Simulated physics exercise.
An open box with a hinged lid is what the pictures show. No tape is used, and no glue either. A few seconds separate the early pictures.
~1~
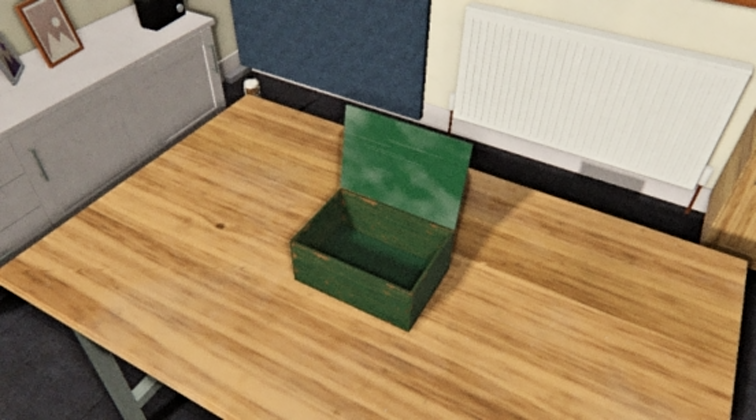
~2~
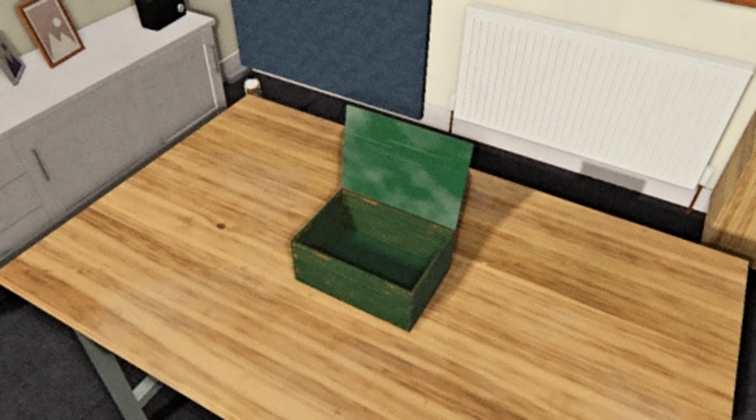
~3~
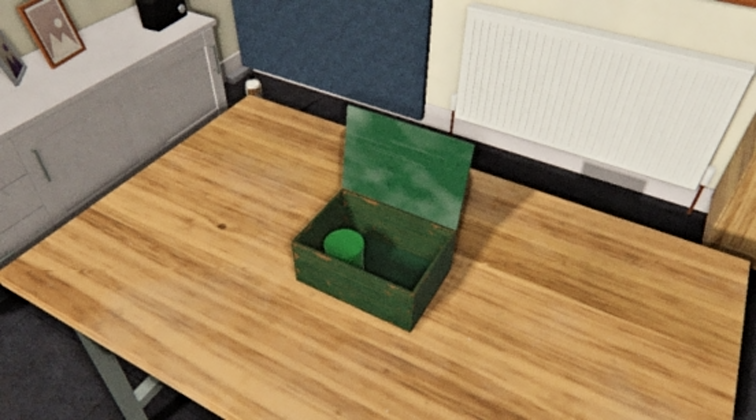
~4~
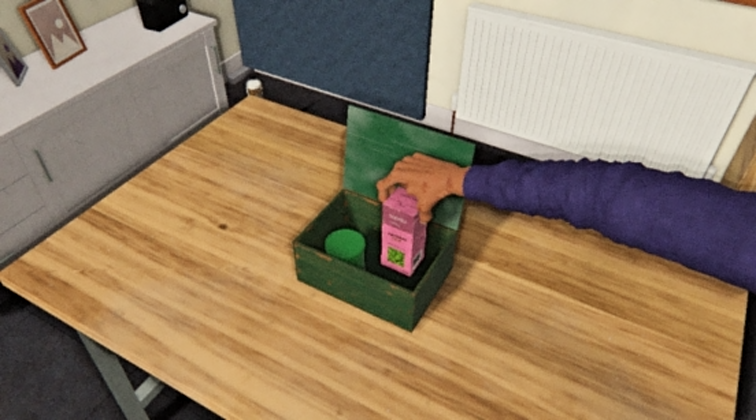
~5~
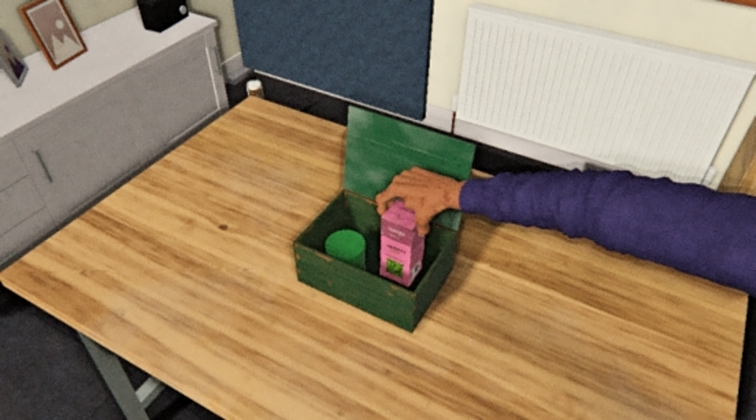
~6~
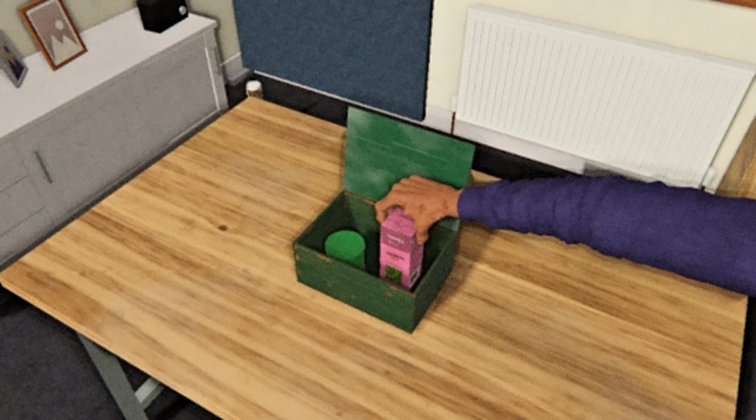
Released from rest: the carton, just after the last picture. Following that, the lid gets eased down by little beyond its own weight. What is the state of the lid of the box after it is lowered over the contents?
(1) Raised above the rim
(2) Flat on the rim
The answer is 1.
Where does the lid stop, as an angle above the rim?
Some 25° above the rim.
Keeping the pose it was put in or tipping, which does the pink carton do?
As it turns out, it changes its angle.
Then, 1.30 s after the last picture, lid 81° above the rim.
Then, 1.60 s after the last picture, lid 57° above the rim.
Then, 1.90 s after the last picture, lid 34° above the rim; pink carton tipped 16° from how it was near (395, 258).
At rest, lid 23° above the rim; moved from the start, pink carton; green tin in place. Seen from the same camera at the end, pink carton near (389, 266).
